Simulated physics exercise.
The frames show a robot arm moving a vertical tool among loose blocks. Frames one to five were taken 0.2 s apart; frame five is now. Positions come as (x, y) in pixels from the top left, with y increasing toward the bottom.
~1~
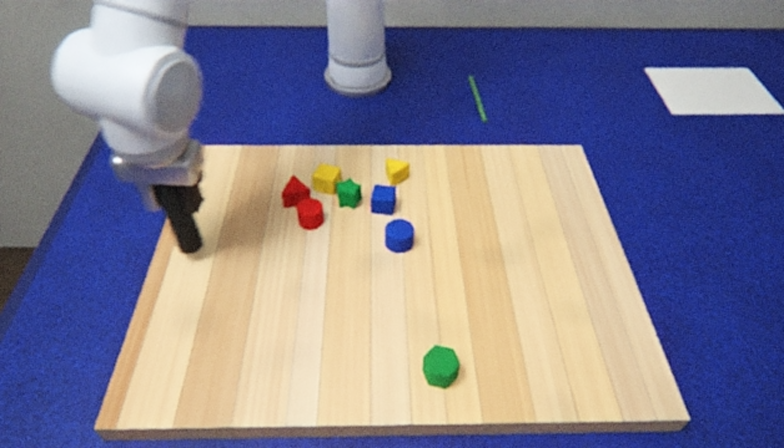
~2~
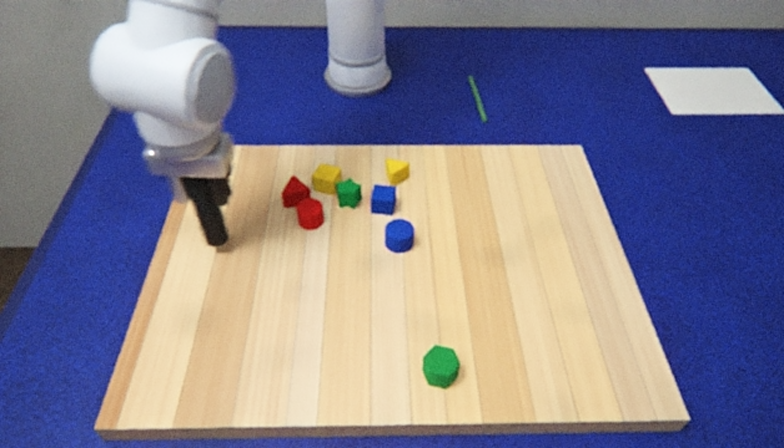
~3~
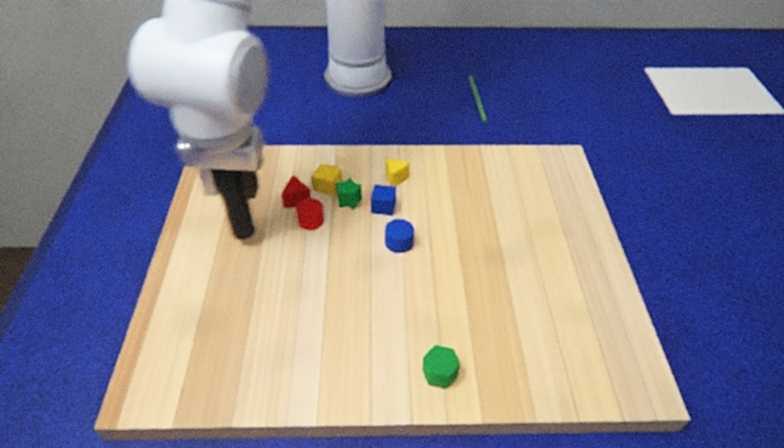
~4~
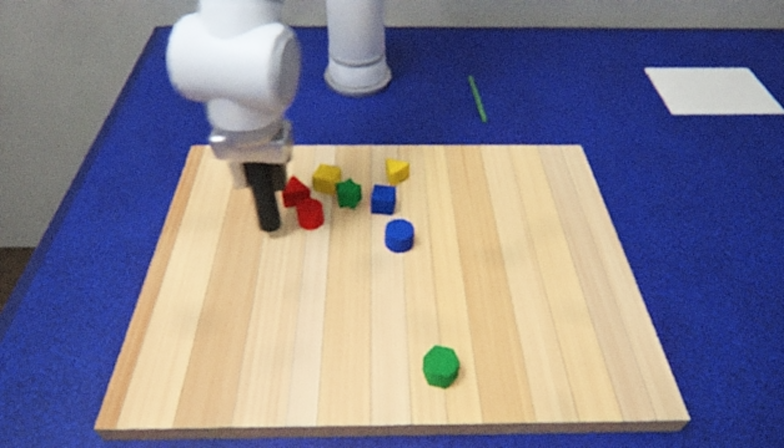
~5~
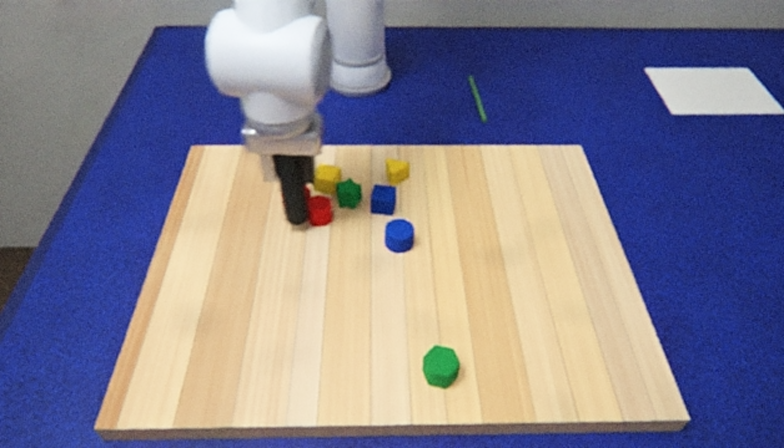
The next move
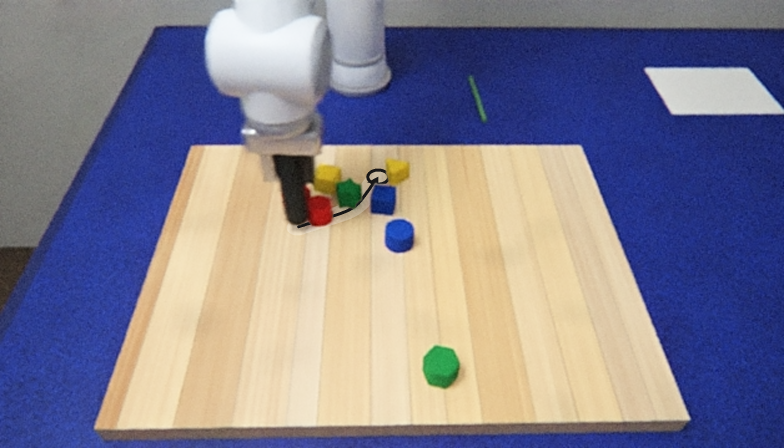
Robot arm sliding a black vertical tool rightward across a wooden board and nudging a red block slightly right among coloured blocks.
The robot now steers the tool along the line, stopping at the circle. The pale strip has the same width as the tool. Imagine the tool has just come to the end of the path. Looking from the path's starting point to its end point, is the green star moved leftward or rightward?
It shifts to the left.
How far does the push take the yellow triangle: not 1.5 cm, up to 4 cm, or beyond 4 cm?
It ends 1.5 to 4 cm from its spot.
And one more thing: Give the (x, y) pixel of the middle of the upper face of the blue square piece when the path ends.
At the end it should sit near (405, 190).
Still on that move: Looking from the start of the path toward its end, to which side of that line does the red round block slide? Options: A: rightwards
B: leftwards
A (rightwards)
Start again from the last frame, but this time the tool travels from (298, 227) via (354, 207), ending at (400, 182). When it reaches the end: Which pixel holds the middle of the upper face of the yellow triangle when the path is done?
I think it will end close to (408, 156).
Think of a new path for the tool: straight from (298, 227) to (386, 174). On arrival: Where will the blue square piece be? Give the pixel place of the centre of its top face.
The point I'd pick in the picture is (400, 197).
Path on the board, from (298, 227) via (334, 216) and (362, 199), ending at (378, 177).
The first path, step by step. One third of the way, tool at (334, 206); red round block at (355, 192); green star at (363, 177), turned 50° anticlockwise.
Two thirds of the way, tool at (362, 189); red round block at (385, 180); green star at (372, 168), turned 115° anticlockwise; blue square piece at (404, 190), turned 35° clockwise.
At the end, tool at (378, 167); red round block at (396, 173); green star at (385, 151), turned 130° anticlockwise; blue square piece at (405, 190), turned 40° clockwise; yellow triangle at (407, 157).
